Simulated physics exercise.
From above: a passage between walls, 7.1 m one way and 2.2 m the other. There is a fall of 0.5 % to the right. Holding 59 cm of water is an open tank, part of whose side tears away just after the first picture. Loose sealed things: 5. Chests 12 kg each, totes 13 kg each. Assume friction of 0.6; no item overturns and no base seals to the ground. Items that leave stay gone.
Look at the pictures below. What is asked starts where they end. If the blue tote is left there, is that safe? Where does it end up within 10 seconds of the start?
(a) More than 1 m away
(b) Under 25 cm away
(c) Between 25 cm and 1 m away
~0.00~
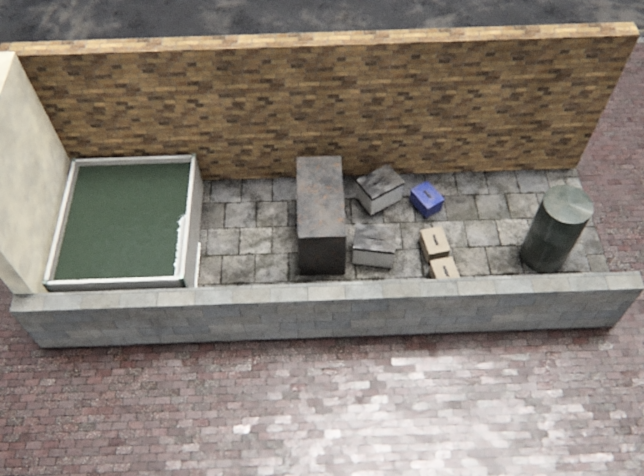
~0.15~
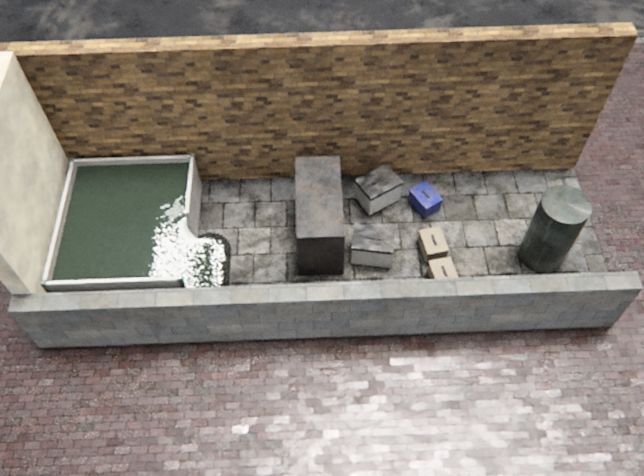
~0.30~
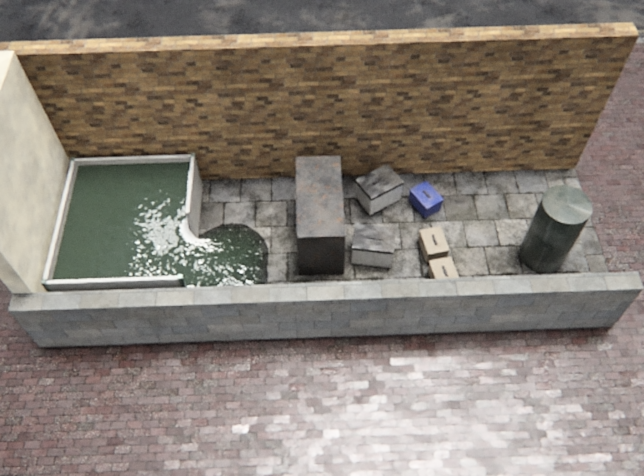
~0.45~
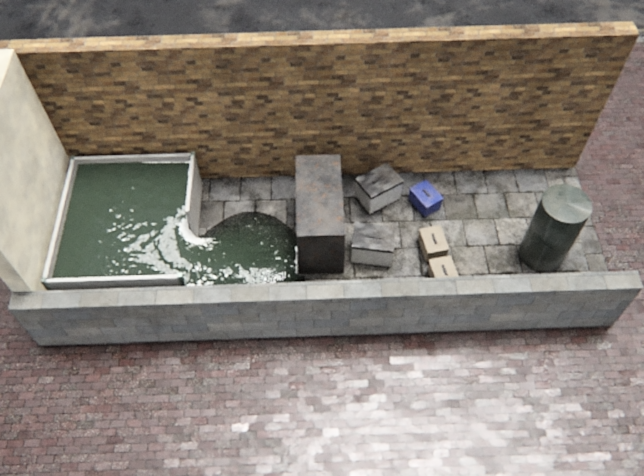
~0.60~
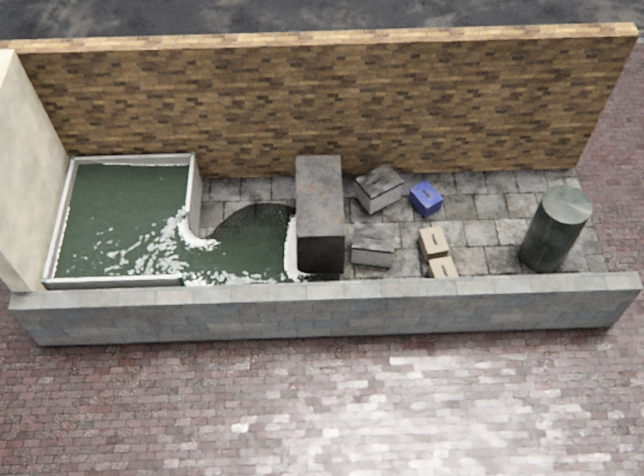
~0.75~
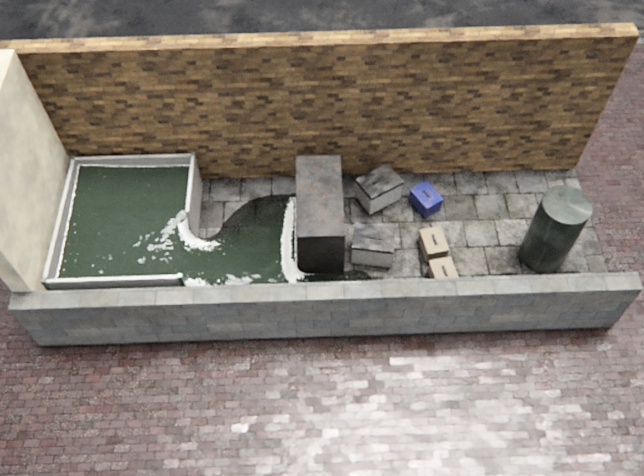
The answer is b.
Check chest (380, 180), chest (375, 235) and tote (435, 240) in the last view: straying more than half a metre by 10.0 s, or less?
Below the mark, below the mark, above the mark.
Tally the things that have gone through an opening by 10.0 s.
Result: 1.
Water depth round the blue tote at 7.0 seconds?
Depth: About 5 cm.
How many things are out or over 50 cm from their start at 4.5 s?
Answer: 2.
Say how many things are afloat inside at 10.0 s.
The number is 0.
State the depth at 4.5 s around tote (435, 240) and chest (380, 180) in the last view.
Depths: Near 5 cm, then near 5 cm.
After 2.0 s the blue tote is near (427, 194), 0.0 m from its start, aground; 0 of 5 are out; 0 afloat.
After 4.5 s the blue tote is near (427, 194), 0.0 m from its start, aground; 1 of 5 are out; 0 afloat.
After 7.0 s the blue tote is near (427, 194), 0.0 m from its start, aground; 1 of 5 are out; 1 afloat.
After 10.0 s the blue tote is near (427, 194), 0.0 m from its start, aground; 1 of 5 are out; 0 afloat.
